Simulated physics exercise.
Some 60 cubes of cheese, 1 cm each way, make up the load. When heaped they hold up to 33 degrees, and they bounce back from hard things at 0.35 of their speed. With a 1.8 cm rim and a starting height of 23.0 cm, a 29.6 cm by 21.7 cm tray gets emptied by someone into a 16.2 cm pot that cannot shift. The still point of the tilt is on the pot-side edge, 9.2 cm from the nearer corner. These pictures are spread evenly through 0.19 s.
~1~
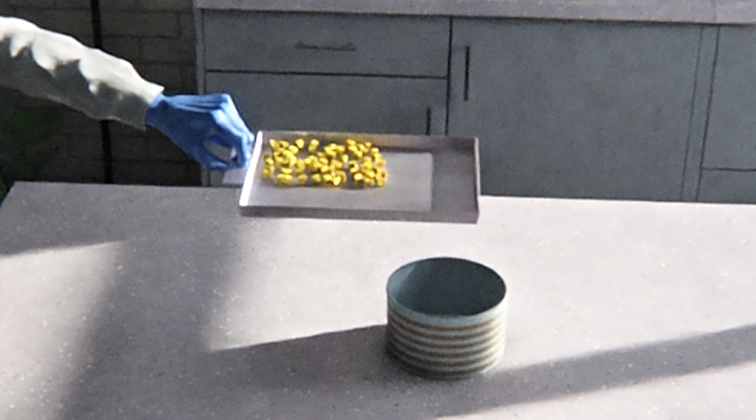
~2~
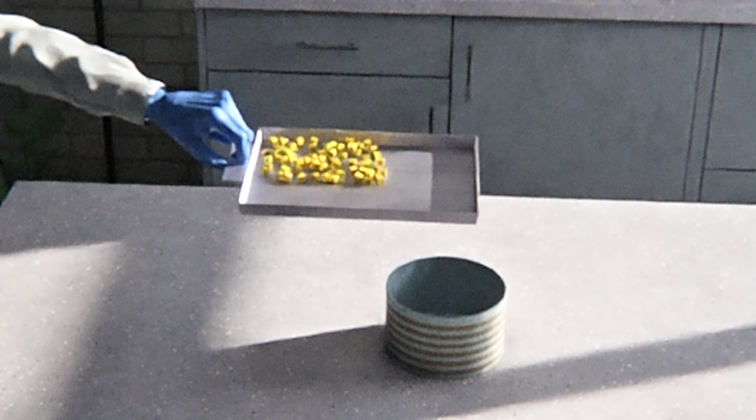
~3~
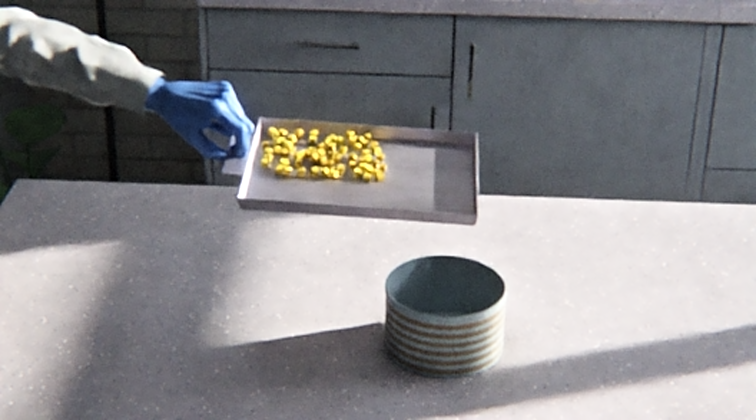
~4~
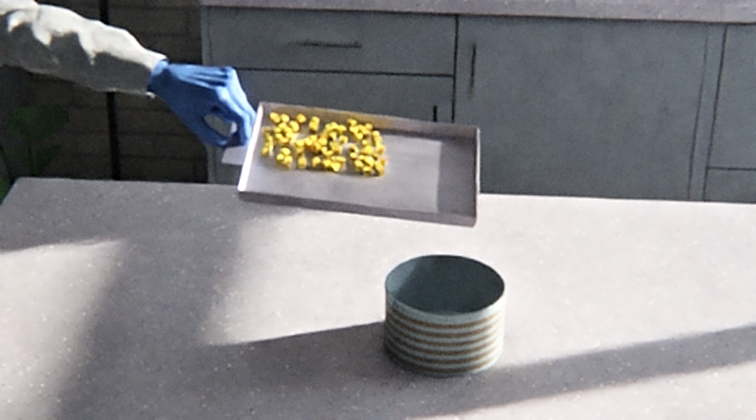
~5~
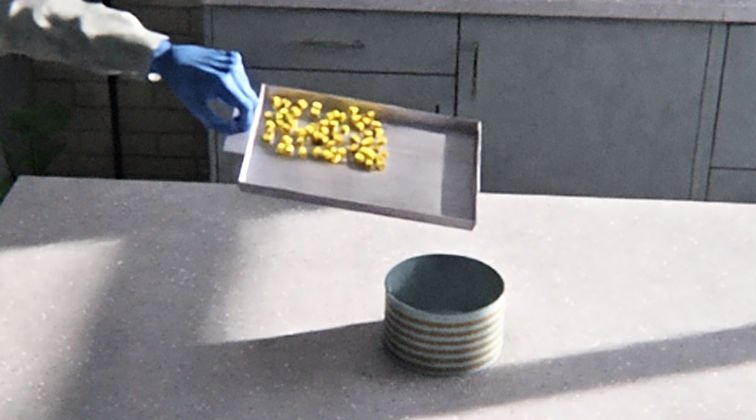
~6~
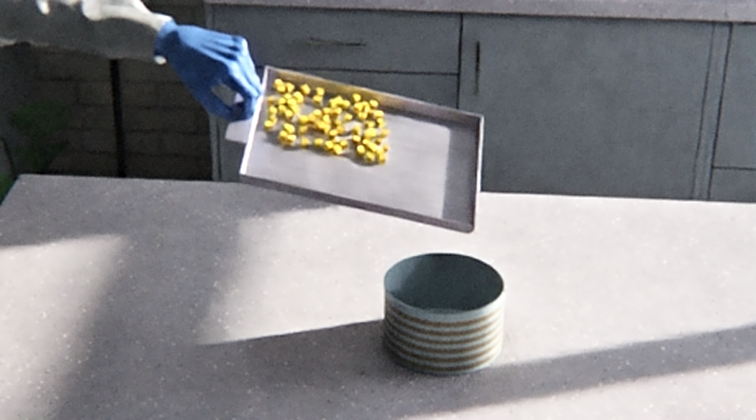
On a sunlit counter in a grey kitchen, a blue-gloved hand holds a level tray of small yellow pieces above and behind a ribbed round pot. The hand then lifts the tray's left side, gradually at first, steepening its slant down to the right while the pieces stay clustered toward the left.
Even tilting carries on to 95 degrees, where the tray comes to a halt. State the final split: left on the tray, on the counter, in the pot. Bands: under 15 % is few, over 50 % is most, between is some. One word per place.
Tray: Few, counter: Most, pot: Some.
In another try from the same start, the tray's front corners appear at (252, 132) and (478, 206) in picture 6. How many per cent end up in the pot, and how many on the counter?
Pot 0; counter 100.
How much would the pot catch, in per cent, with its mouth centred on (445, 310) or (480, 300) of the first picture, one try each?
Near 75 and 60 percent, one try each.
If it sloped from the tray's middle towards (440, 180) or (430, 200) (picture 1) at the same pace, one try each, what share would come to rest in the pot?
Approximately 0 percent, then 5 percent.
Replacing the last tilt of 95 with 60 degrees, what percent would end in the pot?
About 0 in a hundred would end up in the pot.
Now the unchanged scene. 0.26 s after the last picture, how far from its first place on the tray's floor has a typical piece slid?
I'd say close to 3 centimetres.
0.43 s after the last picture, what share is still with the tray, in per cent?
Roughly 90 per cent.
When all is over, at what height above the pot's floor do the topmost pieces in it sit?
Around 1.0 cm above the floor.
Then, 0.26 s after the last picture, tilt 58 degrees; the tray holds 100 %, the pot 0 %.
Then, 0.43 s after the last picture, tilt 83 degrees; the tray holds 90 %, the pot 0 %.
Then, 0.72 s after the last picture, tilt 95 degrees; the tray holds 0 %, the pot 20 %.
In the end, tray 0 %, counter 80 %, pot 20 %.
